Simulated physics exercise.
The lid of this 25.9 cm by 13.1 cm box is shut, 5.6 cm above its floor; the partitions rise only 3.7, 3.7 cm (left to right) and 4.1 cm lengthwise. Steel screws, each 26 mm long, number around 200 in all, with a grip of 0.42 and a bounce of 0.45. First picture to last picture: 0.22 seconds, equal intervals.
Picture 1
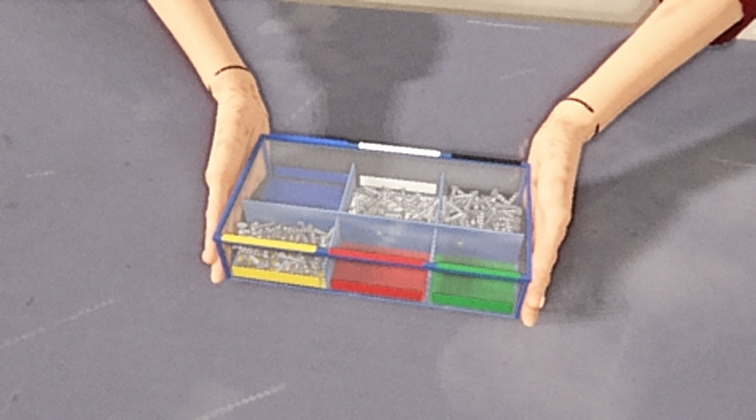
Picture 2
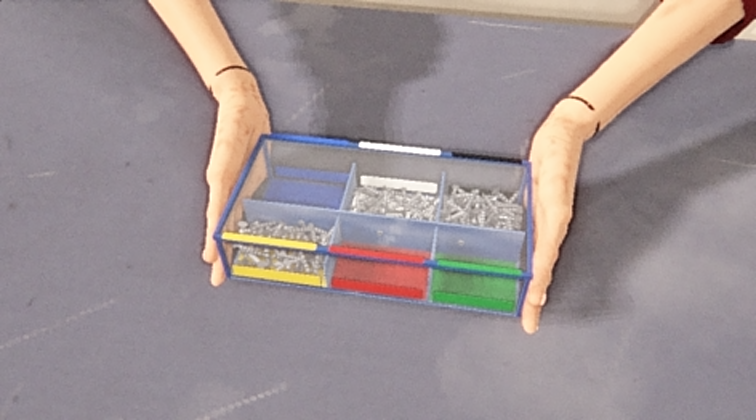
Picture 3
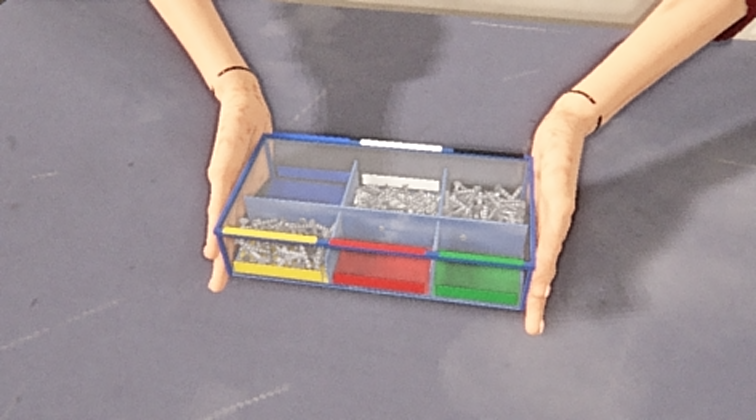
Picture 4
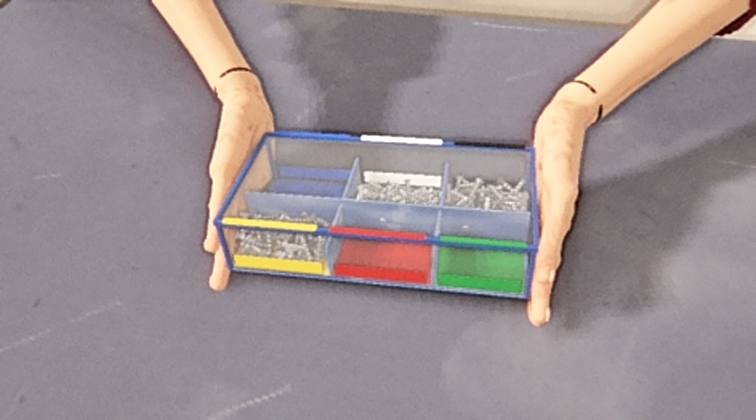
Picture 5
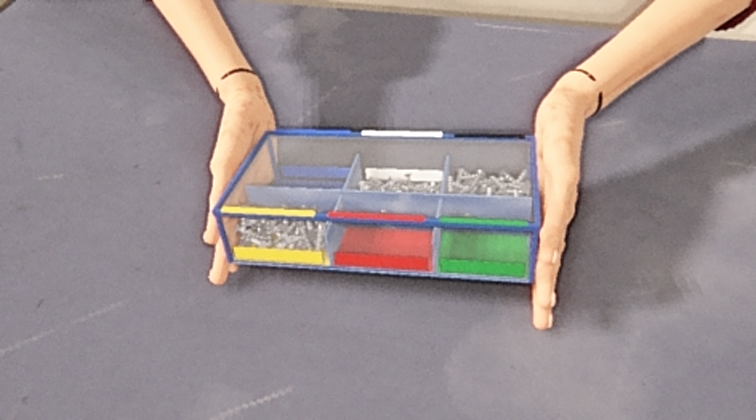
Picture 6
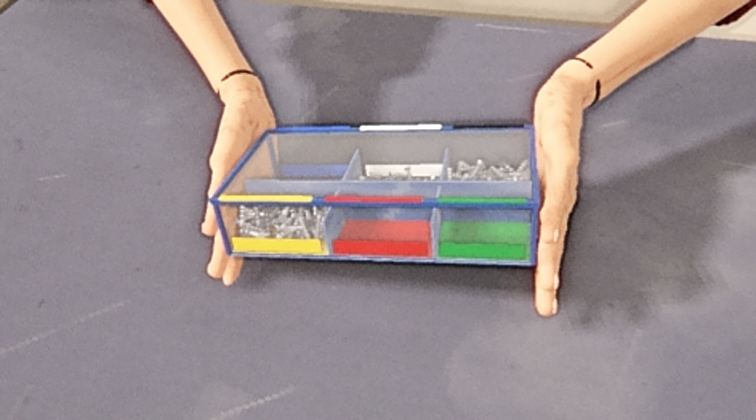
The footage shows two hands holding a clear, closed, blue-edged box with colour-marked compartments, some containing small metal screws, above a grey surface; the hands gradually tilt it, raising the front edge while the screws stay in their compartments.
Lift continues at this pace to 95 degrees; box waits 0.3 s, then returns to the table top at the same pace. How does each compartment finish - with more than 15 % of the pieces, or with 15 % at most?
Red: At most 15 %, blue: At most 15 %, green: At most 15 %, yellow: More than 15 %, white: More than 15 %, black: More than 15 %.
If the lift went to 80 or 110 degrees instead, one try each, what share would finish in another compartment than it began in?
Roughly 5 percent, then roughly 15 percent.
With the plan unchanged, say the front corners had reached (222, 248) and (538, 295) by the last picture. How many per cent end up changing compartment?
About 15 %.
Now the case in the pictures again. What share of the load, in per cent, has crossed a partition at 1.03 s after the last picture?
Value: Close to 10 %.
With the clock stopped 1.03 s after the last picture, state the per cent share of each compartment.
In per cent: Red 0, blue 5, green 0, yellow 30, white 25, black 40.
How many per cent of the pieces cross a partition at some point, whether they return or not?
I'd say near 10 percent of them.
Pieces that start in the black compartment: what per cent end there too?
Share retained: Approx. 90 %.
Then, 1.03 s after the last picture, tilt 95 degrees; blue 5 %, yellow 30 %, white 25 %, black 40 %.
Then, 1.71 s after the last picture, tilt 49 degrees; blue 5 %, yellow 30 %, white 25 %, black 40 %.
Then, 2.43 s after the last picture, tilt 0 degrees; blue 5 %, yellow 30 %, white 25 %, black 40 %.
In the end, red 0 %, blue 5 %, green 0 %, yellow 30 %, white 25 %, black 40 %.
